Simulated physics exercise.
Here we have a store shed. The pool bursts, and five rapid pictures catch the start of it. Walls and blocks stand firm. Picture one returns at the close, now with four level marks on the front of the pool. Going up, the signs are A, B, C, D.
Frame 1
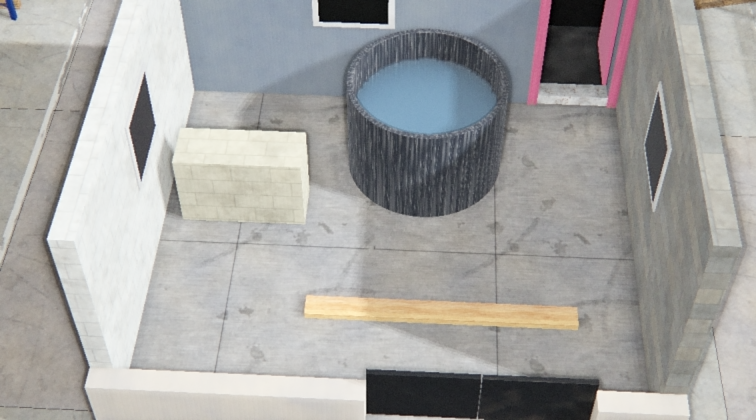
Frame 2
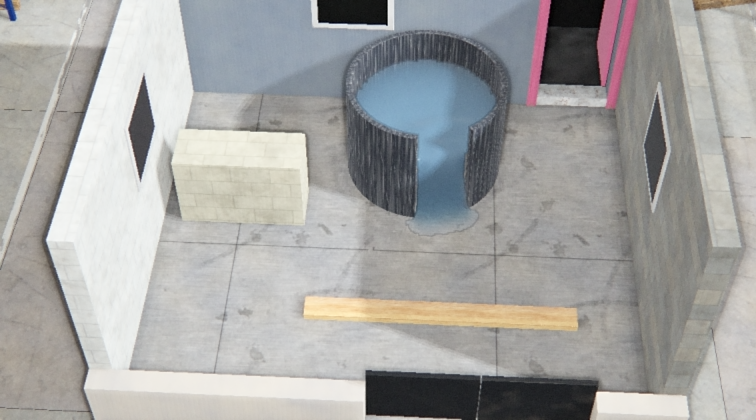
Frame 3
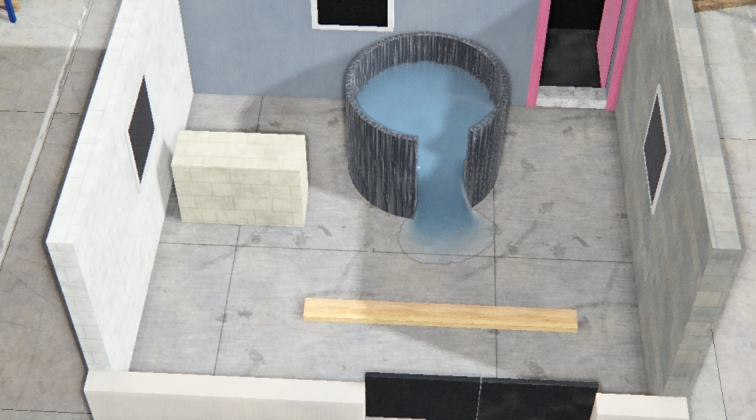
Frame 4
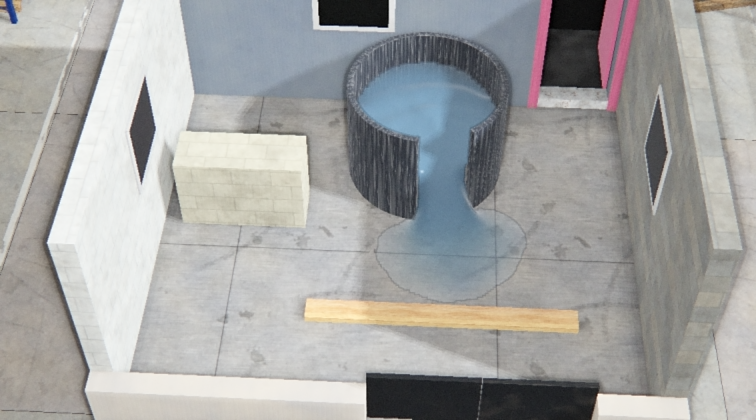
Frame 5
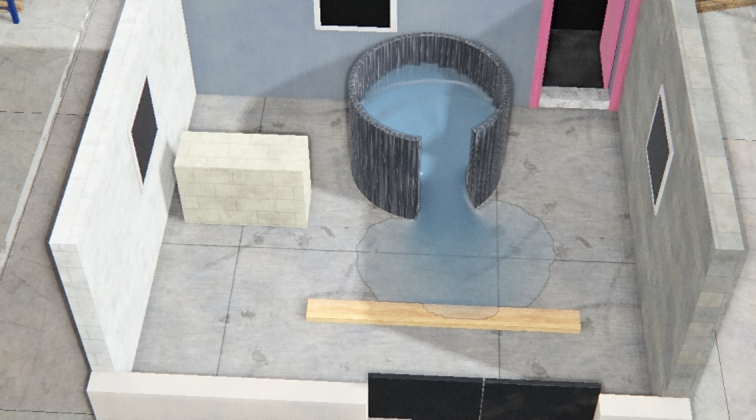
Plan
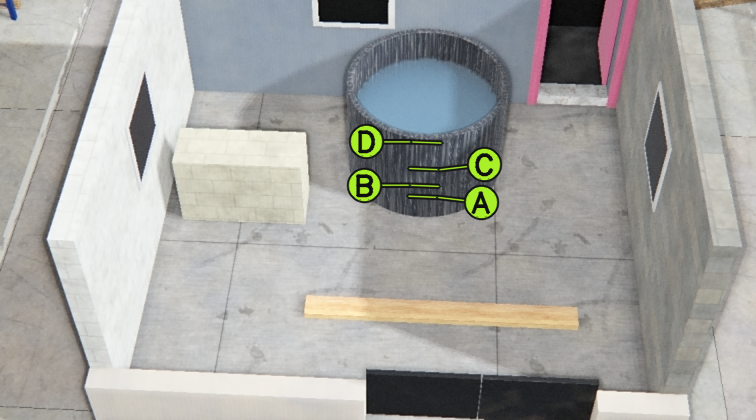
We see a round, dark-walled pool of still water inside a walled enclosure; then a gap appears in its front side, and water pours out, spreading across the grey floor to the wooden beam in front.
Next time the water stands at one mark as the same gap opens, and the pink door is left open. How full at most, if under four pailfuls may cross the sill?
C is the one.
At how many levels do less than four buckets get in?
Three.
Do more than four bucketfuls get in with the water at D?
Yes, that goes wrong.
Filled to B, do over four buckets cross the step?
No, not at all.
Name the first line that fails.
That is line D.
On the marked copy, A at (423, 196); B at (423, 185); C at (424, 169); D at (425, 142); from the bottom up A, B, C, D.
With A, nothing gets over.
With B, nothing gets over.
With C, a splash gets over, under a bucket.
With D, about 9 bucketfuls get in.
